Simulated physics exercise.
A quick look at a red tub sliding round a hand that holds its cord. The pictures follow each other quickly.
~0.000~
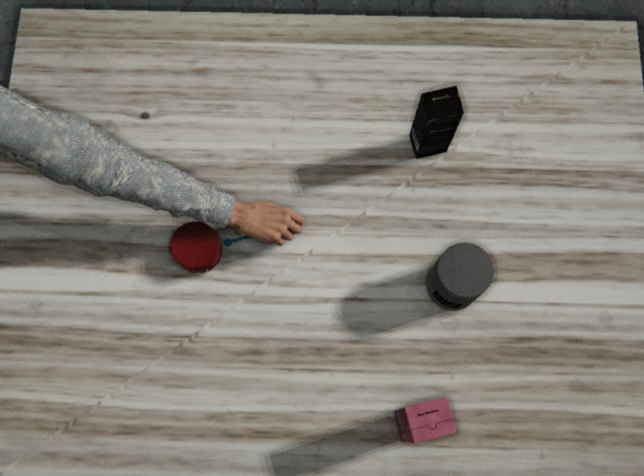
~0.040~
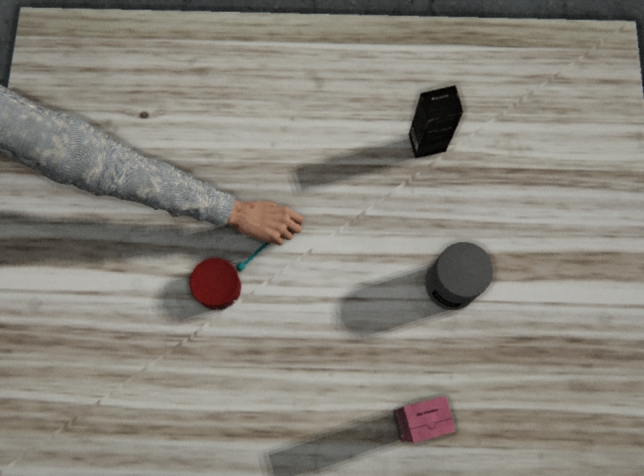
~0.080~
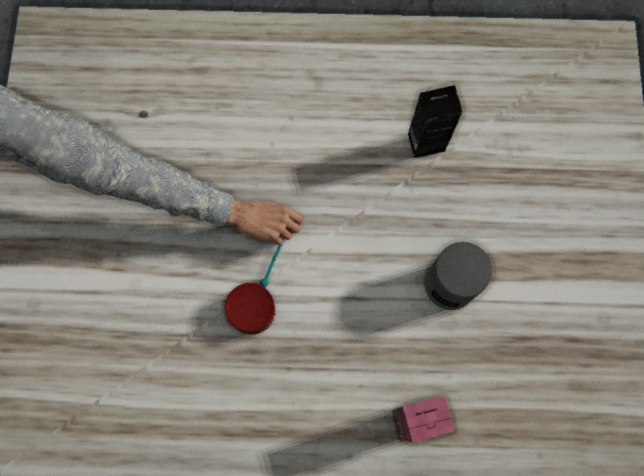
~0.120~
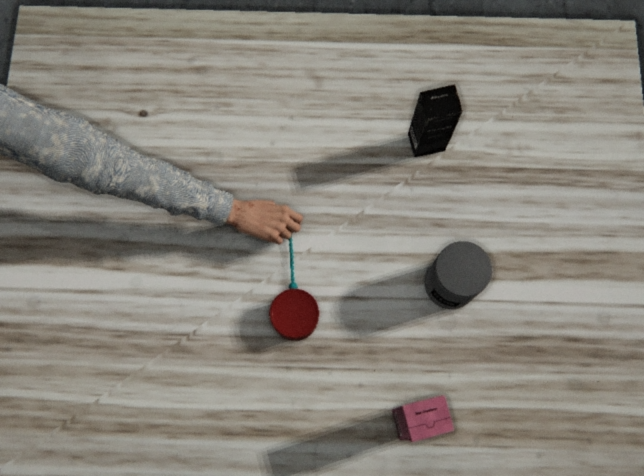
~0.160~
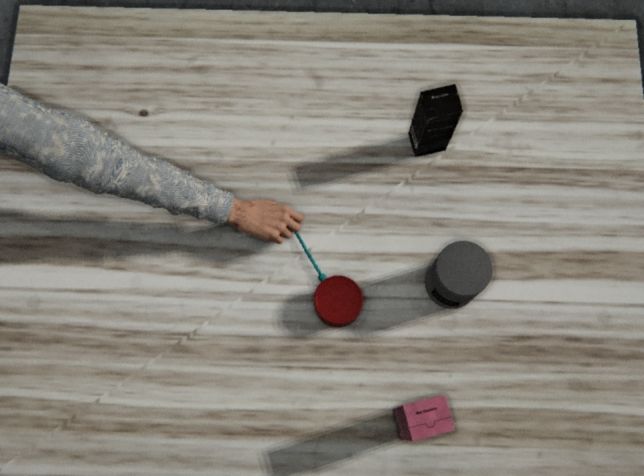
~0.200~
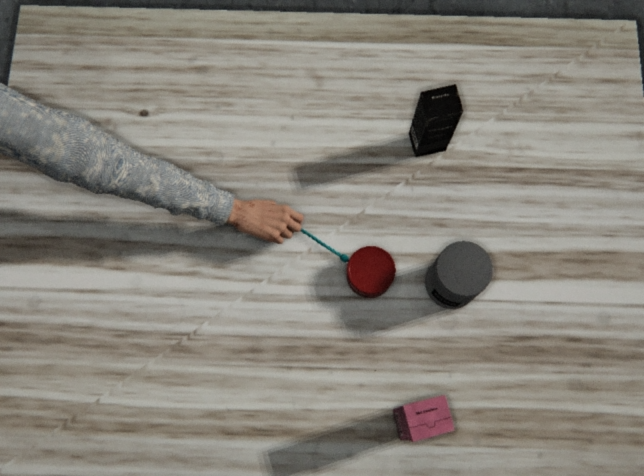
The footage shows a hand holding a cord attached to a red tub, which slides anticlockwise around the hand from the left, passing below it and curving up to the right near a grey canister, while two cartons stay still.
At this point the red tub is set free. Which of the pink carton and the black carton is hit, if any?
In the end the pink carton escapes it and the black carton is struck.
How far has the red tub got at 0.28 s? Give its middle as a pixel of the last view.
At about (405, 200).
After 0.28 s, tub near (404, 200).
After 0.40 s, tub near (438, 129); black carton knocked over.
At rest, tub near (456, 87); black carton knocked over. The pink carton stays untouched and the black carton gets hit.
